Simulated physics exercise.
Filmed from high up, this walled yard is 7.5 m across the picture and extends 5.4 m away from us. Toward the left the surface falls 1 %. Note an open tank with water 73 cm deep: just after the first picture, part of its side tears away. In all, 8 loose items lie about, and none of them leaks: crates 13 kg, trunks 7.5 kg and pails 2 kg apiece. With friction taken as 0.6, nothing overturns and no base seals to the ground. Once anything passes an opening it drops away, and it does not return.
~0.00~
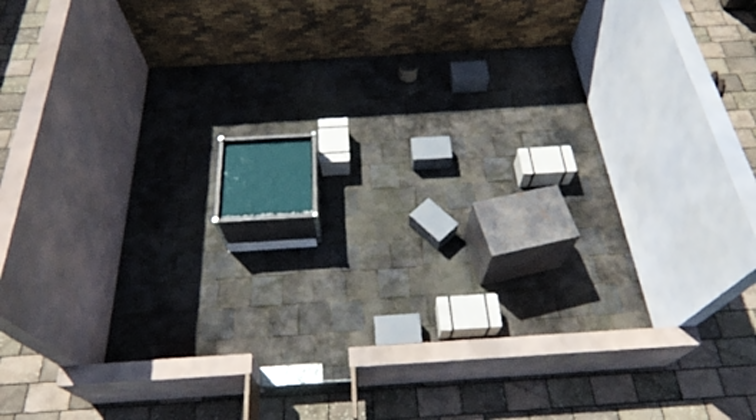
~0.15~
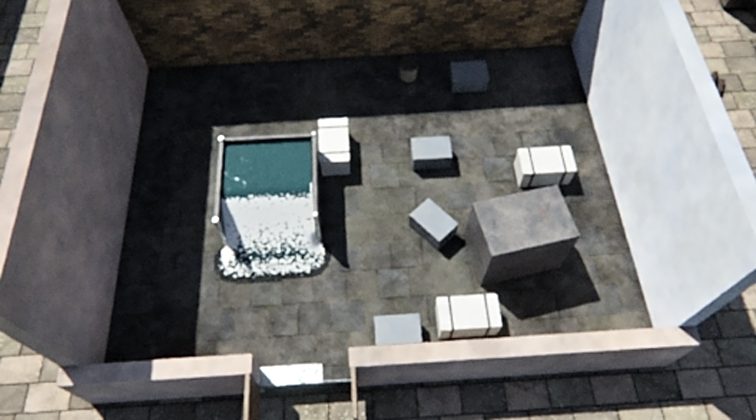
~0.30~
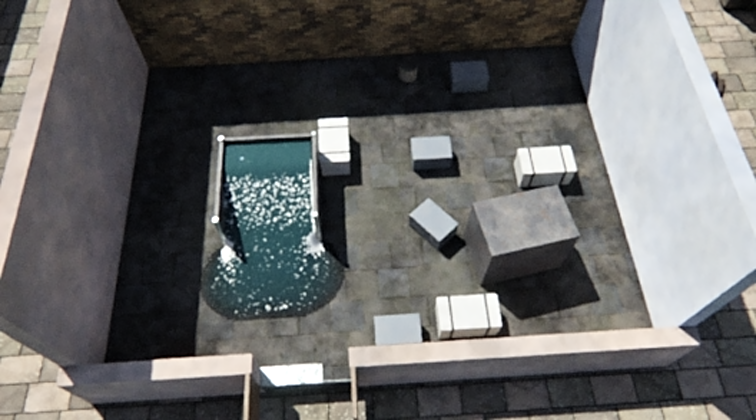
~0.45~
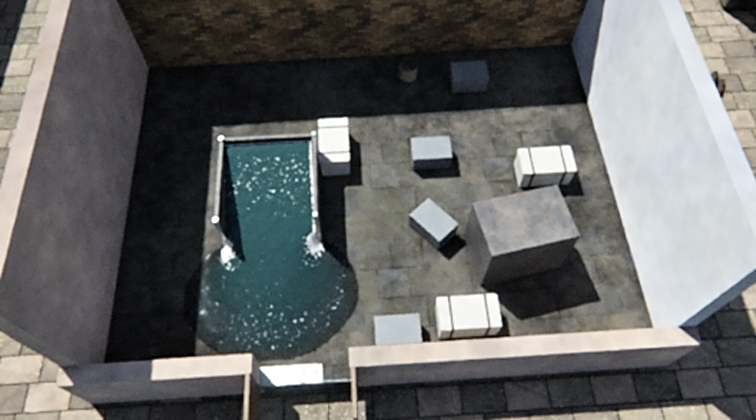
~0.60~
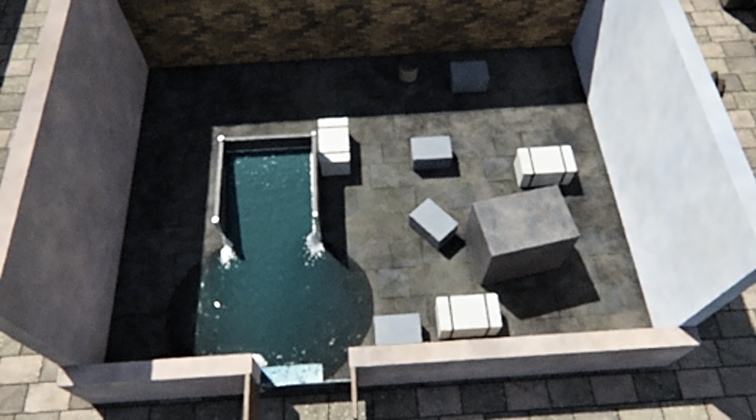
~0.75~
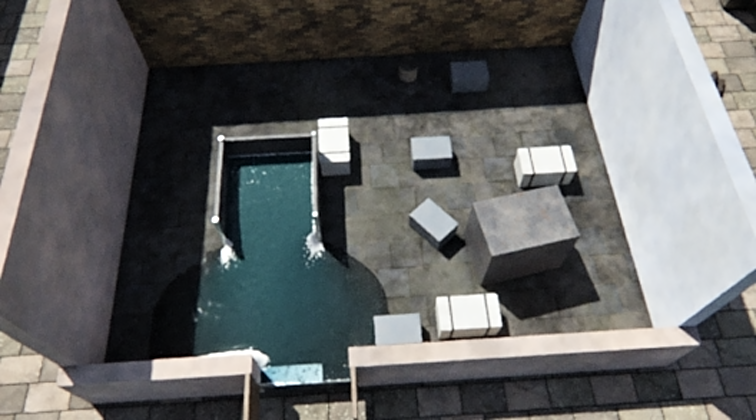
We see a walled yard with scattered boxes and an open tank of water whose near side gives way; foaming water pours out, then spreads in a dark rounded pool to the gap in the near wall, the boxes staying still.
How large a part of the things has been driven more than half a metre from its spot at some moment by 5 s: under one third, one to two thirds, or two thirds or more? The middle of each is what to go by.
I expect the share moved that far will be below a third.
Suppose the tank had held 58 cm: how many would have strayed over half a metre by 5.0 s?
In that case the number is 1.
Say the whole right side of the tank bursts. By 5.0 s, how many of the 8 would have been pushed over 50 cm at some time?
So the tally would be 8.
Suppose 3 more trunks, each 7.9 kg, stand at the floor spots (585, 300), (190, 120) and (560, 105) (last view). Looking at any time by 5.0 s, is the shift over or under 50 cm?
One after another they come out inside the limit, above it, inside the limit.
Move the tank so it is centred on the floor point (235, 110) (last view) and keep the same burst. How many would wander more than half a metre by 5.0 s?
In that case the number is 2.
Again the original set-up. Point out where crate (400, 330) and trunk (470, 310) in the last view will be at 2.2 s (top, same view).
Estimated pixels: (442, 303) and (496, 300).
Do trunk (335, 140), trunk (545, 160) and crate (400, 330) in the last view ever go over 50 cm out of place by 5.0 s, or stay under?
Result, in order: Undershooting / undershooting / overshooting.
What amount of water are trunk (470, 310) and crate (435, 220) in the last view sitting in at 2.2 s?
Around 3 cm and 0 cm.
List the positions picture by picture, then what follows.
In the first frame, a crate at (432, 148) rests on the ground; a crate at (470, 71) rests on the ground; 1.7 m2 under water; 0 of 8 have shifted.
In the second frame, a crate at (432, 148), on the bottom; a crate at (470, 71) rests on the ground; 2.5 m2 under water; 0 of 8 have shifted.
In the third frame, a crate at (432, 148), on the bottom; a crate at (470, 71), on the bottom; water covers 3.6 m2; 0 of 8 have shifted.
In the fourth frame, a crate at (432, 148) rests on the ground; a crate at (470, 71), on the bottom; 5.0 m2 under water; 0 of 8 have shifted.
In the fifth frame, a crate at (432, 148) rests on the ground; a crate at (470, 71), on the bottom; 6.3 m2 under water; 0 of 8 have shifted.
In the sixth frame, a crate at (432, 148) rests on the ground; a crate at (470, 71) rests on the ground; 7.0 m2 under water; 0 of 8 have shifted.
After 1.1 s 0 of 8 are over 50 cm from their spots; 0 afloat.
After 2.2 s 1 of 8 are over 50 cm from their spots; 0 afloat.
After 3.5 s 2 of 8 are over 50 cm from their spots; 0 afloat.
After 5.0 s 2 of 8 are over 50 cm from their spots, and 2 have been at some point; 0 afloat.
